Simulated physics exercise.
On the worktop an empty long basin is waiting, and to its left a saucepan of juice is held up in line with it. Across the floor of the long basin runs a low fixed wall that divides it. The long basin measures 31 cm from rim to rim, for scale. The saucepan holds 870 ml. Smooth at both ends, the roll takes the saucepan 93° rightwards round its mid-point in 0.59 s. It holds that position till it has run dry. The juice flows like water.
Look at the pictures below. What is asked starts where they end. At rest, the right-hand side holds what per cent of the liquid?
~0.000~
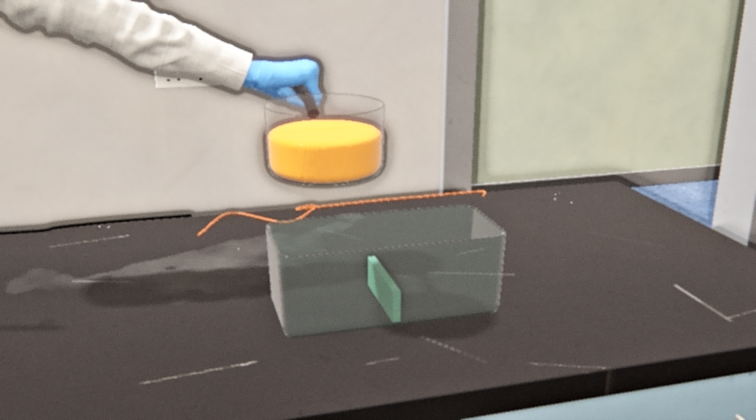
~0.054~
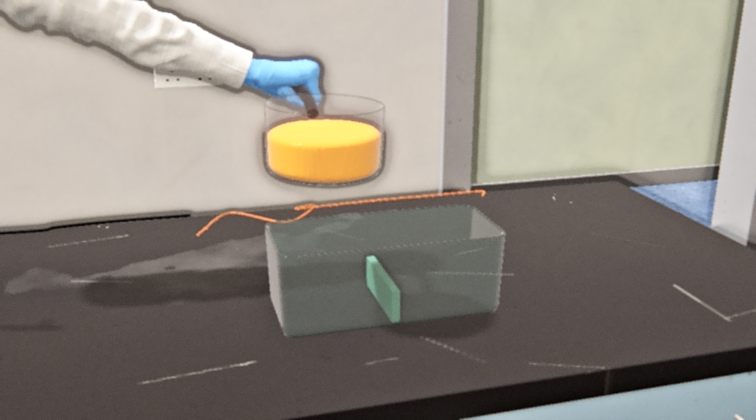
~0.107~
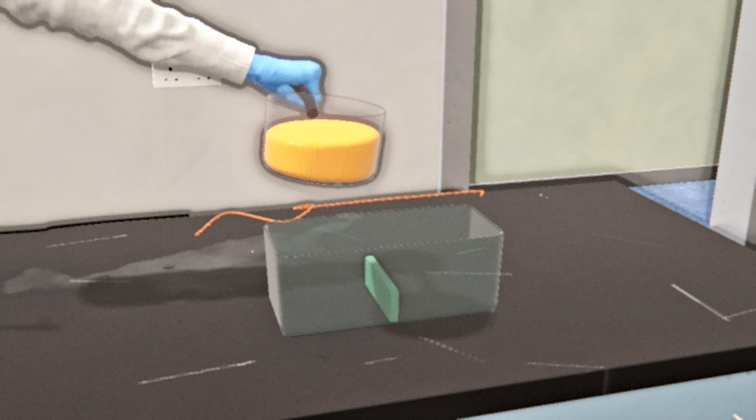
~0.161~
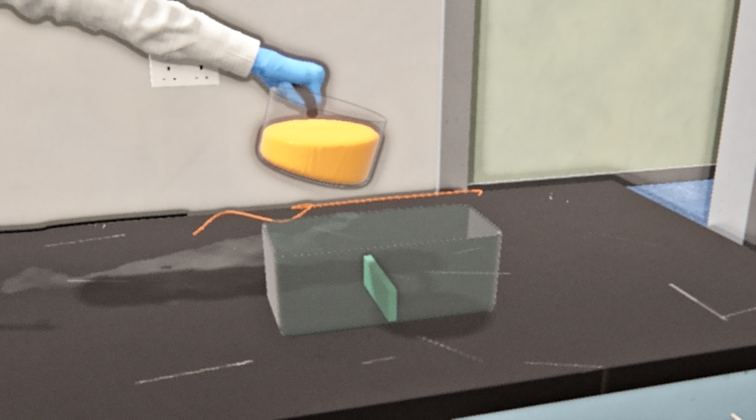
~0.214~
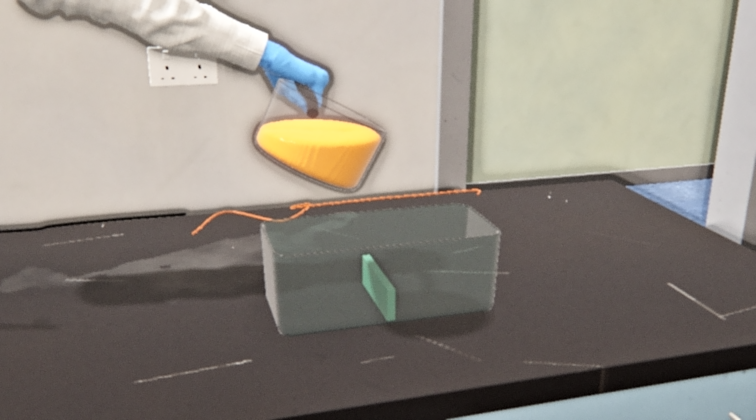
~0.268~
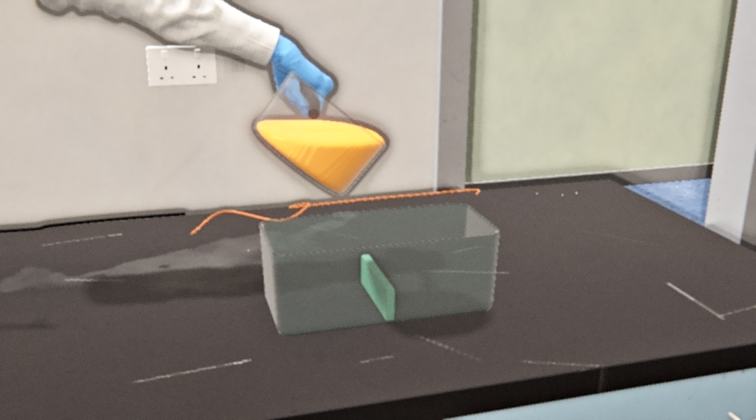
It holds some 87 in every hundred.
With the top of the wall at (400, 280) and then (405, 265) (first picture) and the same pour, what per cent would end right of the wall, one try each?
The first gives near 65 per cent and the second near 65 per cent.
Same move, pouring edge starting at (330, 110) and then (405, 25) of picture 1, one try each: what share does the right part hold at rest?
Result: 15 per cent, then 80 per cent.
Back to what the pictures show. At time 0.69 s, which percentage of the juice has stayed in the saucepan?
Near 18 percent, more or less.
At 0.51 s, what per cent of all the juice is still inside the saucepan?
Around 42 in a hundred.
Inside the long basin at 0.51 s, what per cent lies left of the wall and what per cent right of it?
Left roughly 0, right roughly 20.
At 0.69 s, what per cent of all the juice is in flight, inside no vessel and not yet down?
Close to 10 %.
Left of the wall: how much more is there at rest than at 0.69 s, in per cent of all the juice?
Around 8 in a hundred.
By 0.51 s the tilt is 89° and 42 per cent is still to pour, 0 is left of the wall and 19 right of it.
By 0.69 s the tilt is 93° and 18 per cent is still to pour, 3 is left of the wall and 69 right of it.
By 0.88 s the tilt is 93° and 7 per cent is still to pour, 8 is left of the wall and 79 right of it.
By 1.09 s the tilt is 93° and 3 per cent is still to pour, 9 is left of the wall and 86 right of it.
At rest 11 per cent lies left of the wall, 87 right of it and 1 outside.
